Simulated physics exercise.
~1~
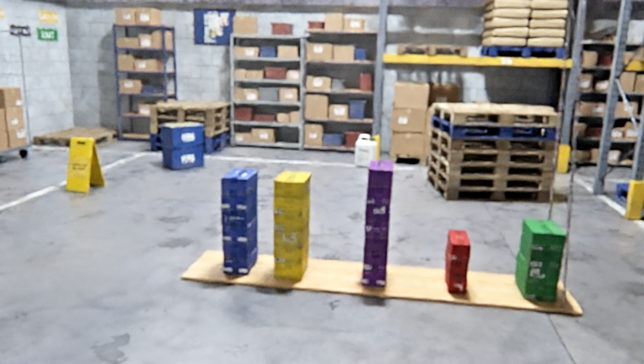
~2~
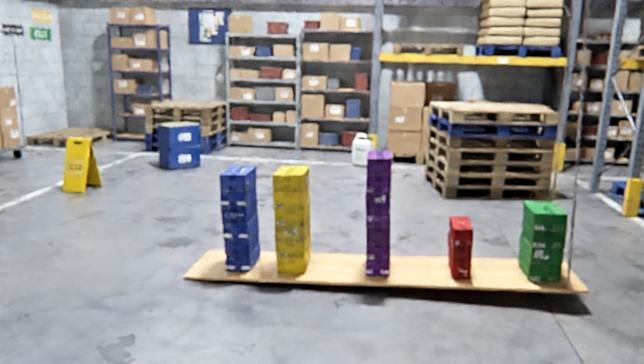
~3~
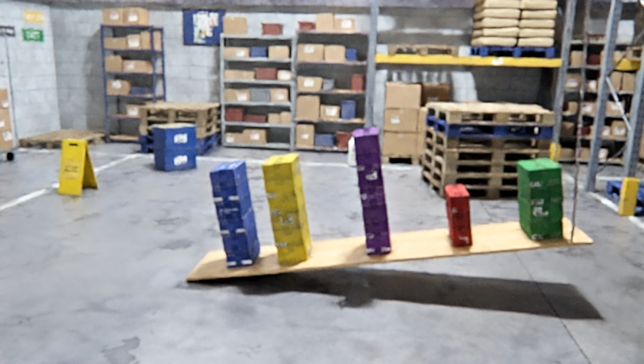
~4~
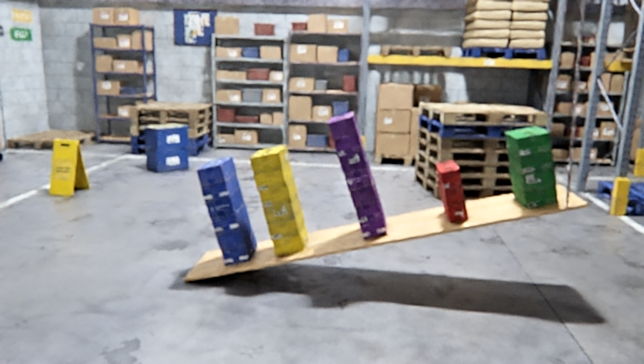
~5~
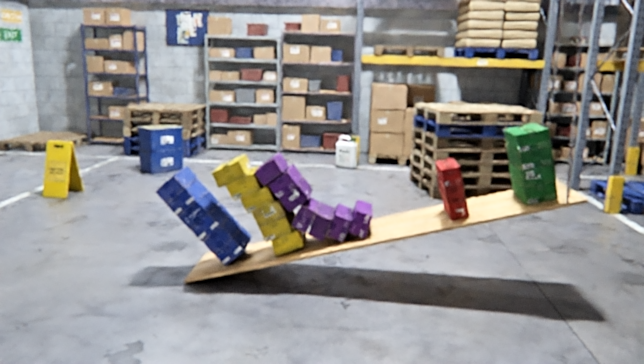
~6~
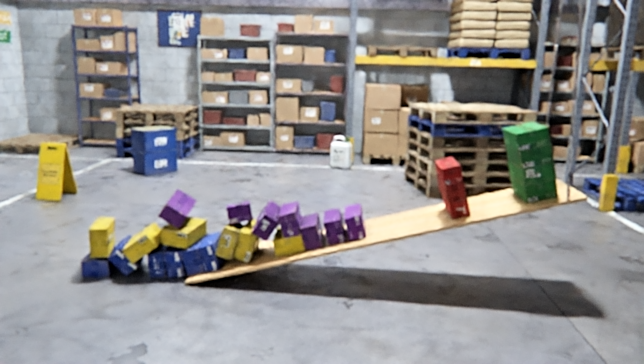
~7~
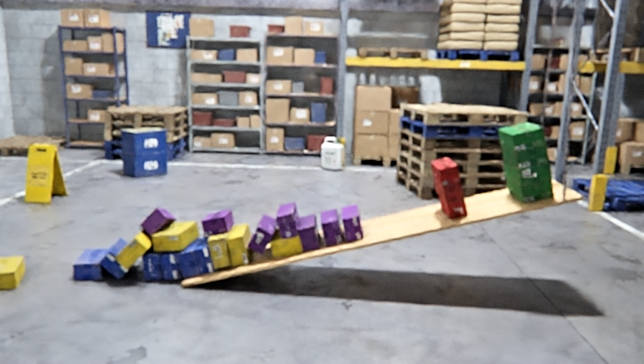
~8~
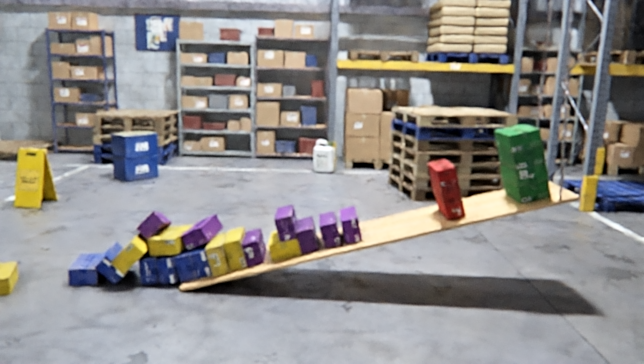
At the start, five upright stacks of boxes, coloured blue, yellow, purple, red and green, stand in a row on a flat wooden board on a warehouse floor. The board's right end rises, so it slopes down to the left, and the stacks lean left with it. The tall purple stack buckles and breaks apart as the blue and yellow ones topple leftward. Their boxes tumble off the low end and pile up on the floor, one yellow box ending farther left. The board holds its slope, with the red and green stacks still standing near the raised end.
